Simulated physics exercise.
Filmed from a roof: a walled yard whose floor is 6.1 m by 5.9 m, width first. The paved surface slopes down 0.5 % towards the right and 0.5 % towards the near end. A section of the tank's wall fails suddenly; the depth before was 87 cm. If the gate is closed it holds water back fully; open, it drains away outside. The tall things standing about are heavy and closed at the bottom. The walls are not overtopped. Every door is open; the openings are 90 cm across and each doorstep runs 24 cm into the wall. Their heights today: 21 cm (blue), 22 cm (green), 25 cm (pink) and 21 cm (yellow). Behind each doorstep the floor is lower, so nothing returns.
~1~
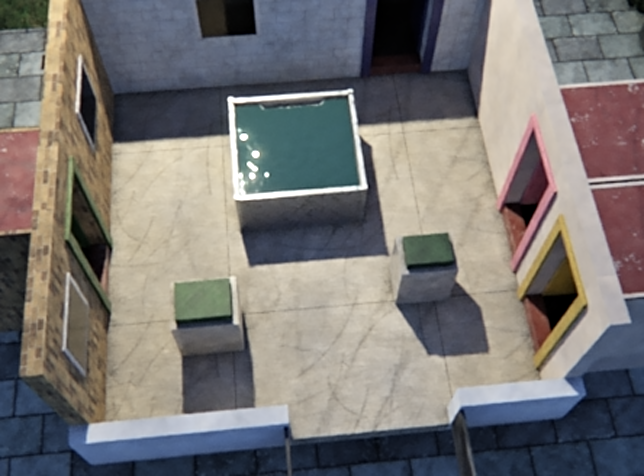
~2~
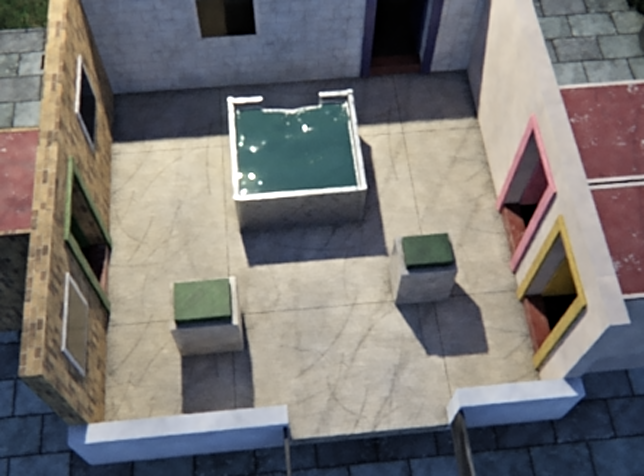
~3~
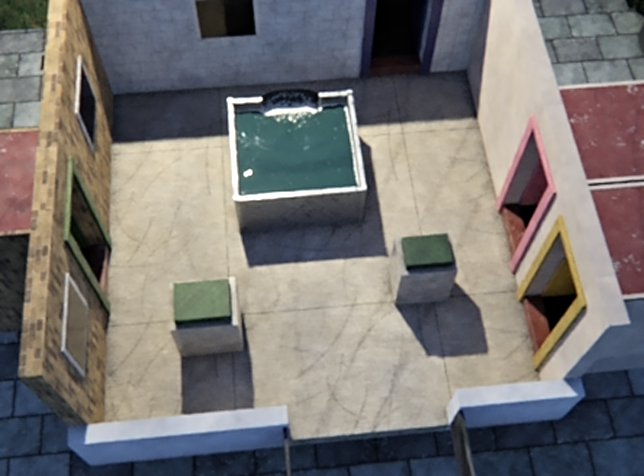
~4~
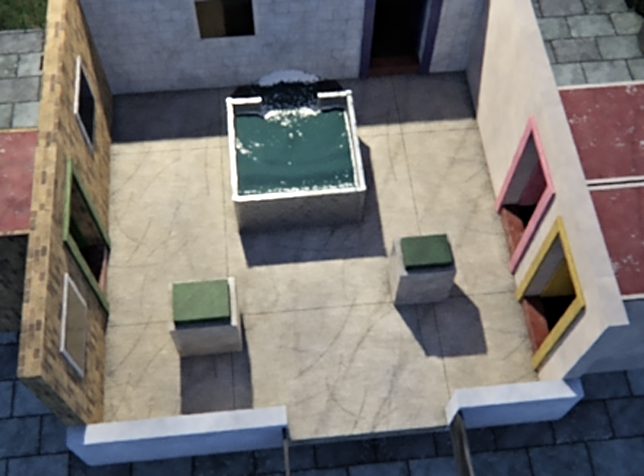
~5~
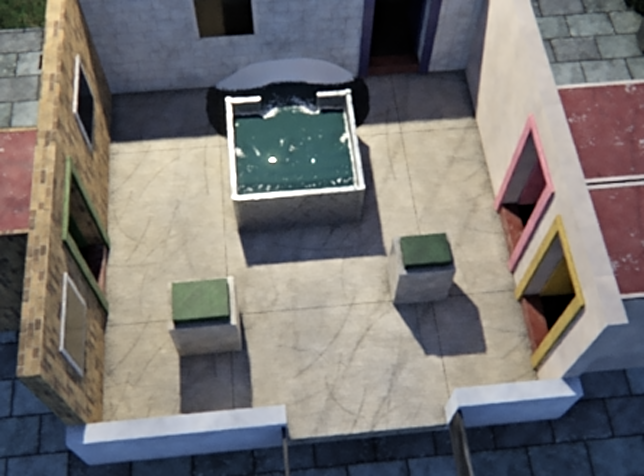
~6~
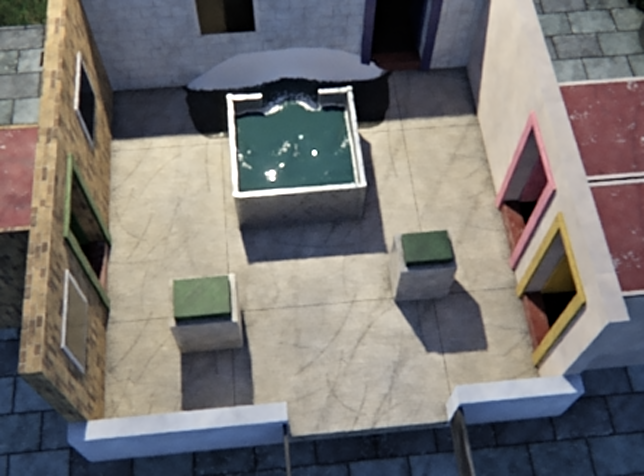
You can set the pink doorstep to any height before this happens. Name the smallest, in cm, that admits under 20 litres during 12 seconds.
Some 6 cm above the ground.
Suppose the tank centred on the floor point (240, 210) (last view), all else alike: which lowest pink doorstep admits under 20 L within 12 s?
Some 7.0 cm.
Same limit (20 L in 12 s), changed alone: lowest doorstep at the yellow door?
Roughly 11.5 cm at yellow.
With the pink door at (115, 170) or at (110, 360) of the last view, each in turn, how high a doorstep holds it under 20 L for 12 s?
About 12.5 and 7.5 cm.
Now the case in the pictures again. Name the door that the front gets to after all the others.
The yellow one.
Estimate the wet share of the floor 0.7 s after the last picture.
About 20 per cent.
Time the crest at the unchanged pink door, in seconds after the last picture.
Around 9.5 s.
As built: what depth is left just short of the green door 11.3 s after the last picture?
Roughly 6.5 cm deep.
Then, 0.7 s after the last picture water covers 20 % of the floor, deepest (56 cm) near (284, 85); it has not reached the pink door.
Then, 2.3 s after the last picture water covers 50 % of the floor, deepest (35 cm) near (284, 85); 8 cm at the pink door, 0 litres in over its 25 cm doorstep.
Then, 11.3 s after the last picture water covers 95 % of the floor, deepest (10 cm) near (432, 331); 10 cm at the pink door, 0 litres in over its 25 cm doorstep.
At the pink door as built, the water peaked near 10 cm, 9.5 s after the last picture.
With a doorstep of 5.5 cm, 26 litres would have come in within the 12 s; with 6.5 cm, 16 litres. So under 20 litres takes about 6 cm.
